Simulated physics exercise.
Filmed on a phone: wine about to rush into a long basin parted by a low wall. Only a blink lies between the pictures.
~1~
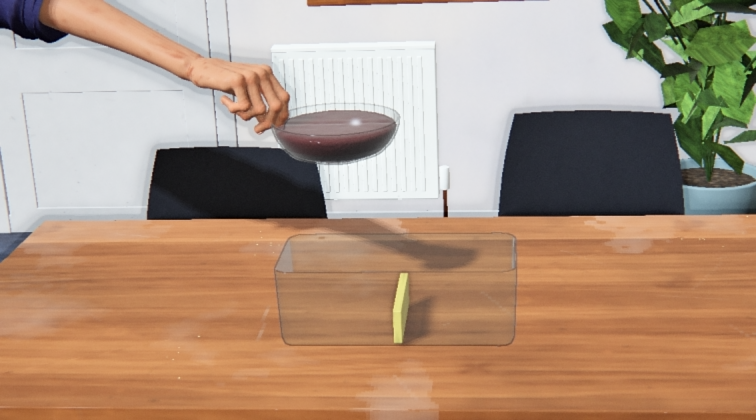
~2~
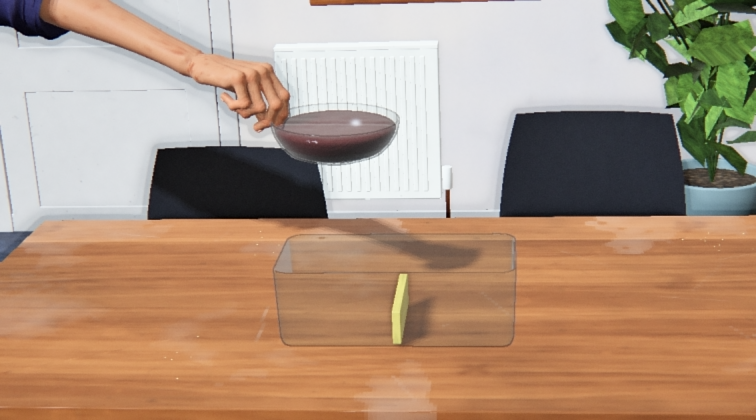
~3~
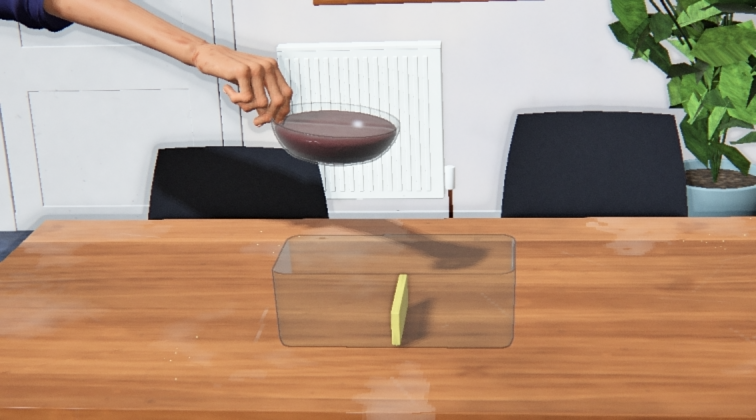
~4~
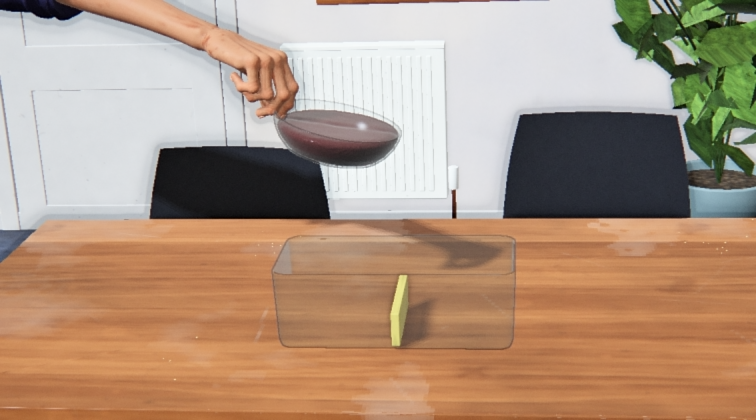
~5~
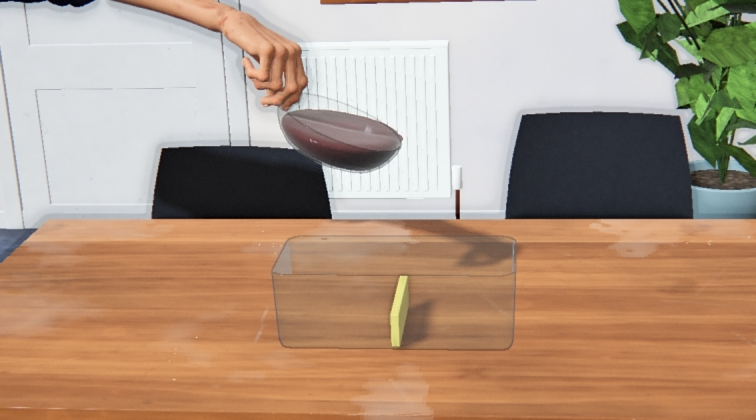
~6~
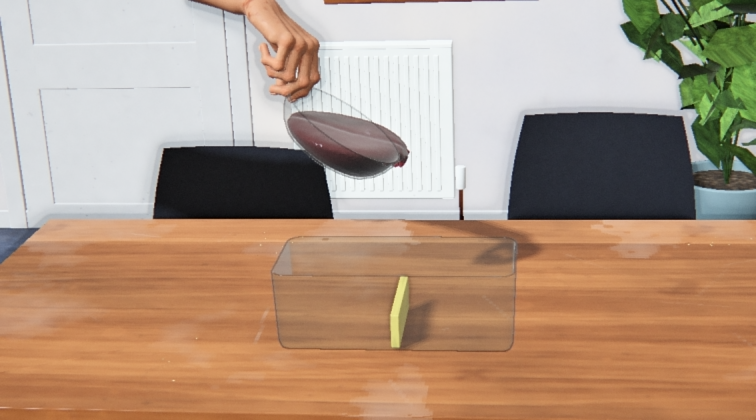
A hand tilts a glass bowl of dark red wine rightward above a clear basin.
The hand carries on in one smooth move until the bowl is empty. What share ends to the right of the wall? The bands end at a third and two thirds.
In the end more than two thirds is right of the wall.
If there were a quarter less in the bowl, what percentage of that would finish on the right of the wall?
Near 75 %.
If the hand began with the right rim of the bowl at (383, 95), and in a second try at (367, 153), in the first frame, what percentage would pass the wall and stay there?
About 70 and 45 per cent.
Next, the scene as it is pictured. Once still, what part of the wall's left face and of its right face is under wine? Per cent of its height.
Near 10 on the left, 50 on the right.
A moment on, the bowl is tipped on its side and 1 per cent is still to pour, 0 is left of the wall and 53 right of it.
Next, the bowl is tipped right over and 0 per cent is still to pour, 10 is left of the wall and 65 right of it.
Then the bowl is tipped right over and 1 per cent is still to pour, 14 is left of the wall and 71 right of it.
Later the bowl is tipped right over and 0 per cent is still to pour, 17 is left of the wall and 76 right of it.
In the end 19 per cent lies left of the wall, 75 right of it and 6 outside.
